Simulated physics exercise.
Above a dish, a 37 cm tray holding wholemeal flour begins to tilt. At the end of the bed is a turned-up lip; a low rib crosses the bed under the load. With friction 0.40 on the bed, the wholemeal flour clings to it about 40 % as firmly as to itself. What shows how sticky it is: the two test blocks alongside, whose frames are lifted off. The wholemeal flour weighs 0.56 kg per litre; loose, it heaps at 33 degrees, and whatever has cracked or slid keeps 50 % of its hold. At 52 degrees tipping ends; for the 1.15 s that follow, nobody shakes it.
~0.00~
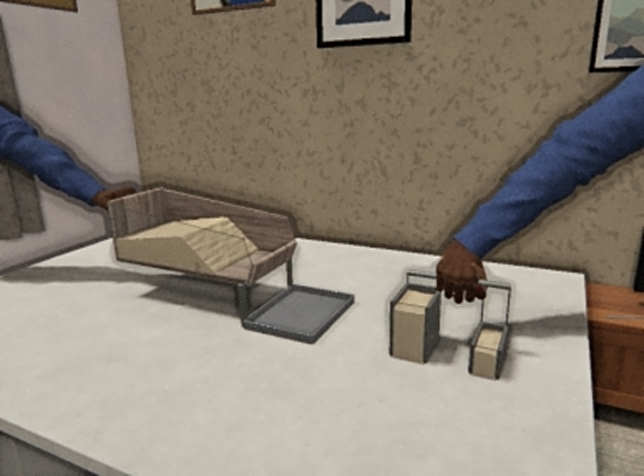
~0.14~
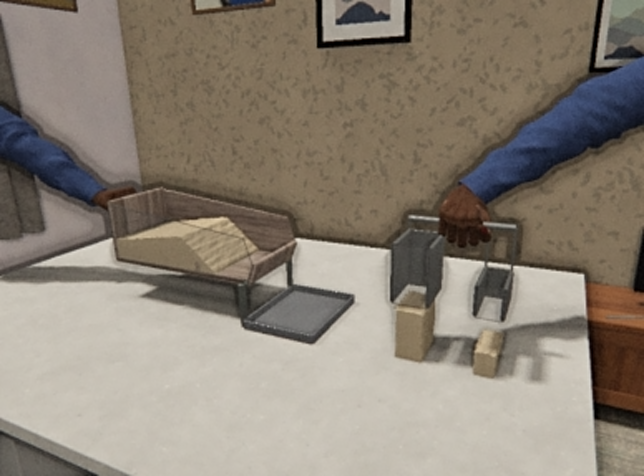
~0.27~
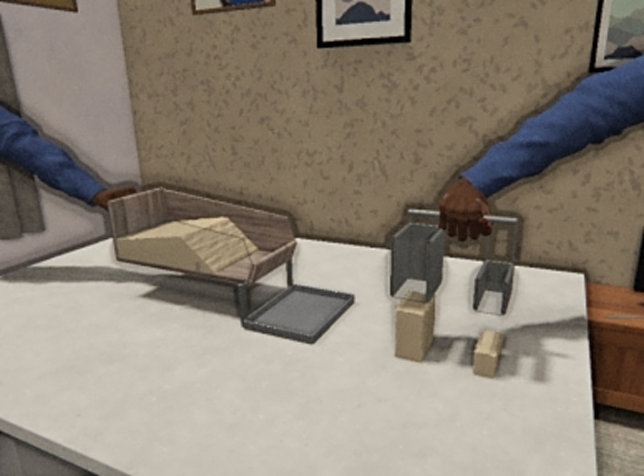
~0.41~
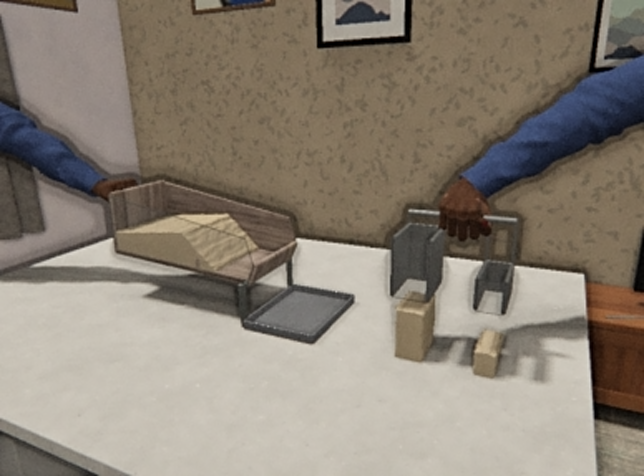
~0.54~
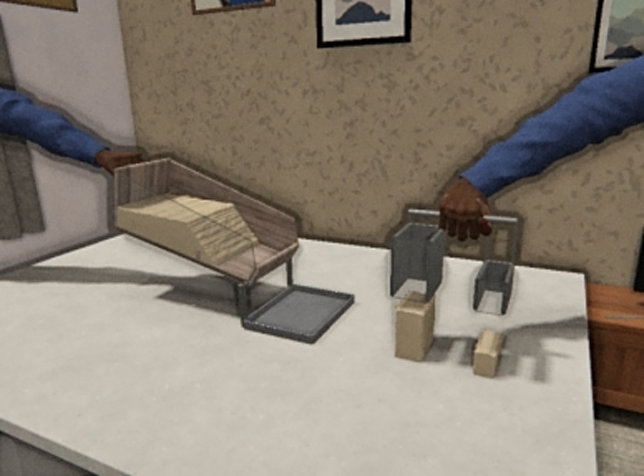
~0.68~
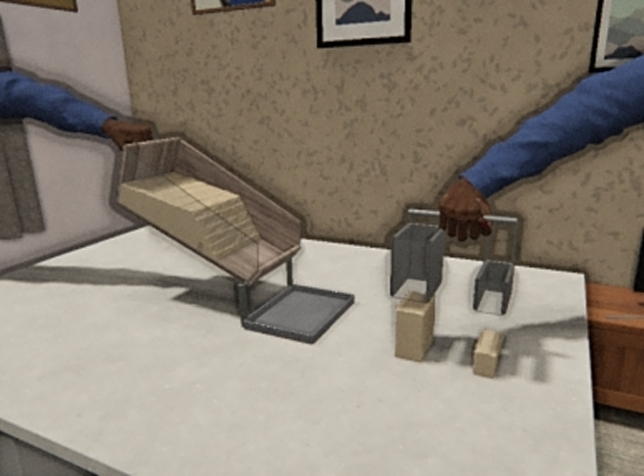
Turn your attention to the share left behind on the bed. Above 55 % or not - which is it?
Above 55 %.
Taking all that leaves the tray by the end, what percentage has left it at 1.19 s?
Close to 0 in a hundred.
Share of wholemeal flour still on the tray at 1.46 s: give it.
I'd put it near 95 in a hundred.
After 0.91 s, the tilt is 38 degrees and 100 % is on the bed.
After 1.19 s, the tilt is 52 degrees and 100 % is on the bed.
After 1.46 s, the tilt is 52 degrees and 96 % is on the bed.
After 1.74 s, the tilt is 52 degrees and 76 % is on the bed.
After 2.32 s, the tilt is 52 degrees and 69 % is on the bed.
